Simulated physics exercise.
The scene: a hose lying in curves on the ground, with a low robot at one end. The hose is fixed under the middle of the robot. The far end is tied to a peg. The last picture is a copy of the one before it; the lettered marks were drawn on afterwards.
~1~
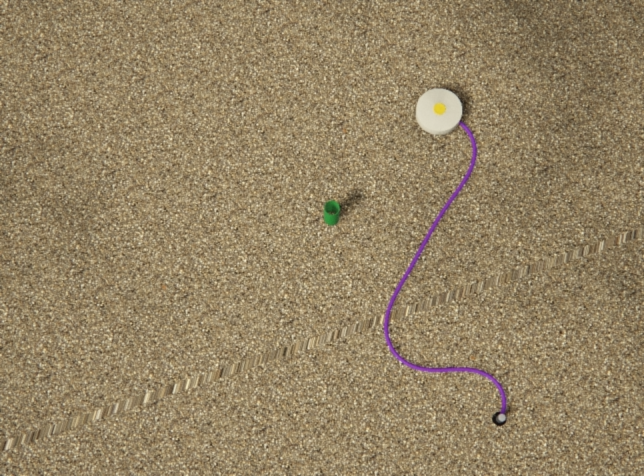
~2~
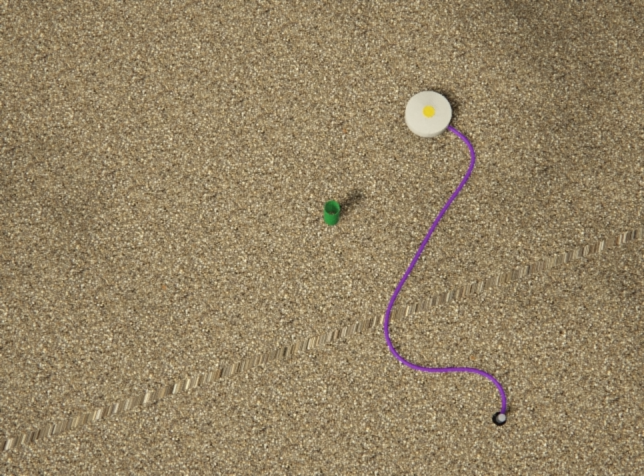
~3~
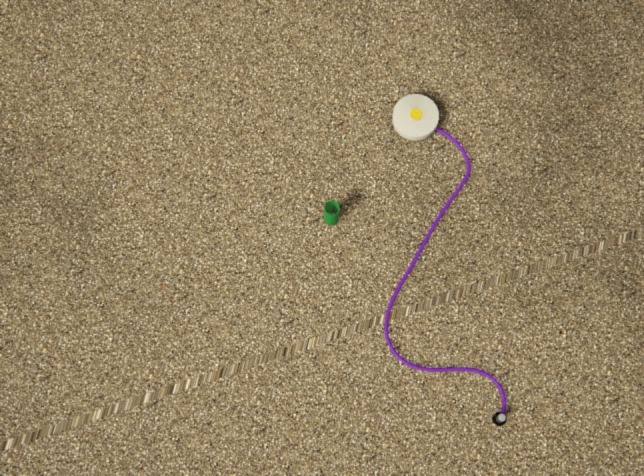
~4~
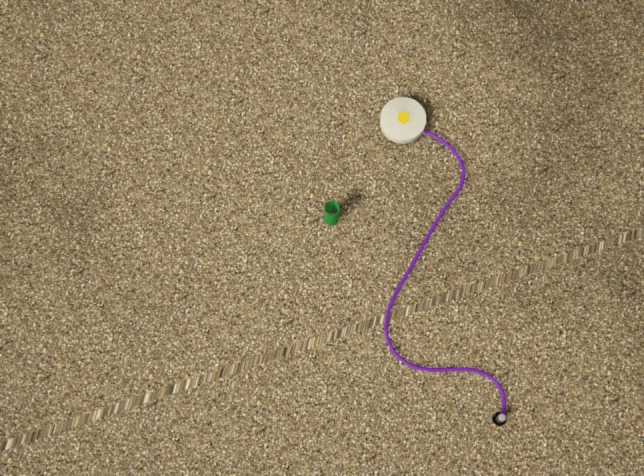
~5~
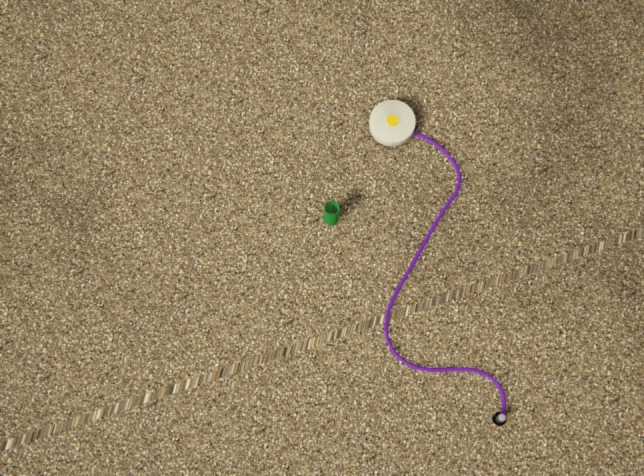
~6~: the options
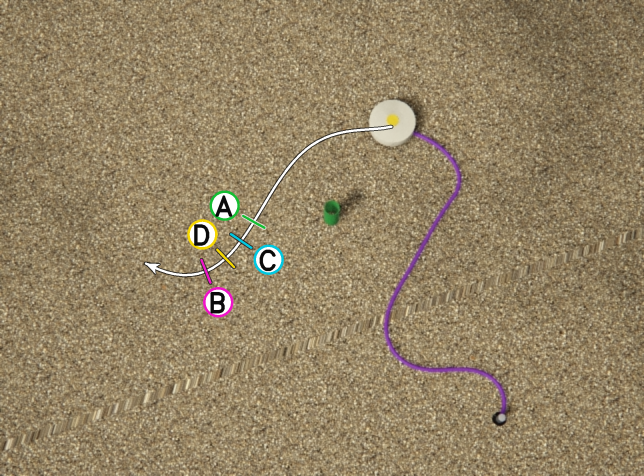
A round white disc-shaped robot with a yellow centre sits in the upper right of a speckled sandy-brown ground, seen from directly above. A purple hose curves from it down to a small dark peg at the lower right, with a green post near the middle and a faint track crossing diagonally. The robot slides steadily left and slightly down, drawing the hose's upper bend along while its lower curves stay still.
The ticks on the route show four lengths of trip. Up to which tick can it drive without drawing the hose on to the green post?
All is well up to A.
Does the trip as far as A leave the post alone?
Yes.
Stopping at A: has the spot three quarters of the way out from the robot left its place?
No.
On the marked copy, A at (254, 222); B at (206, 271); C at (241, 241); D at (226, 258); the route from (391, 127) via (266, 202) to (146, 263).
Following A. Soon after the start, robot (328, 133), middle of the hose (400, 285).
Later, robot (282, 173), middle of the hose (400, 285).
In the end, robot (253, 219), middle of the hose (400, 285); nothing has been touched.
As for the rest, B brings the hose against the post; C brings the hose against the post; D brings the hose against the post.
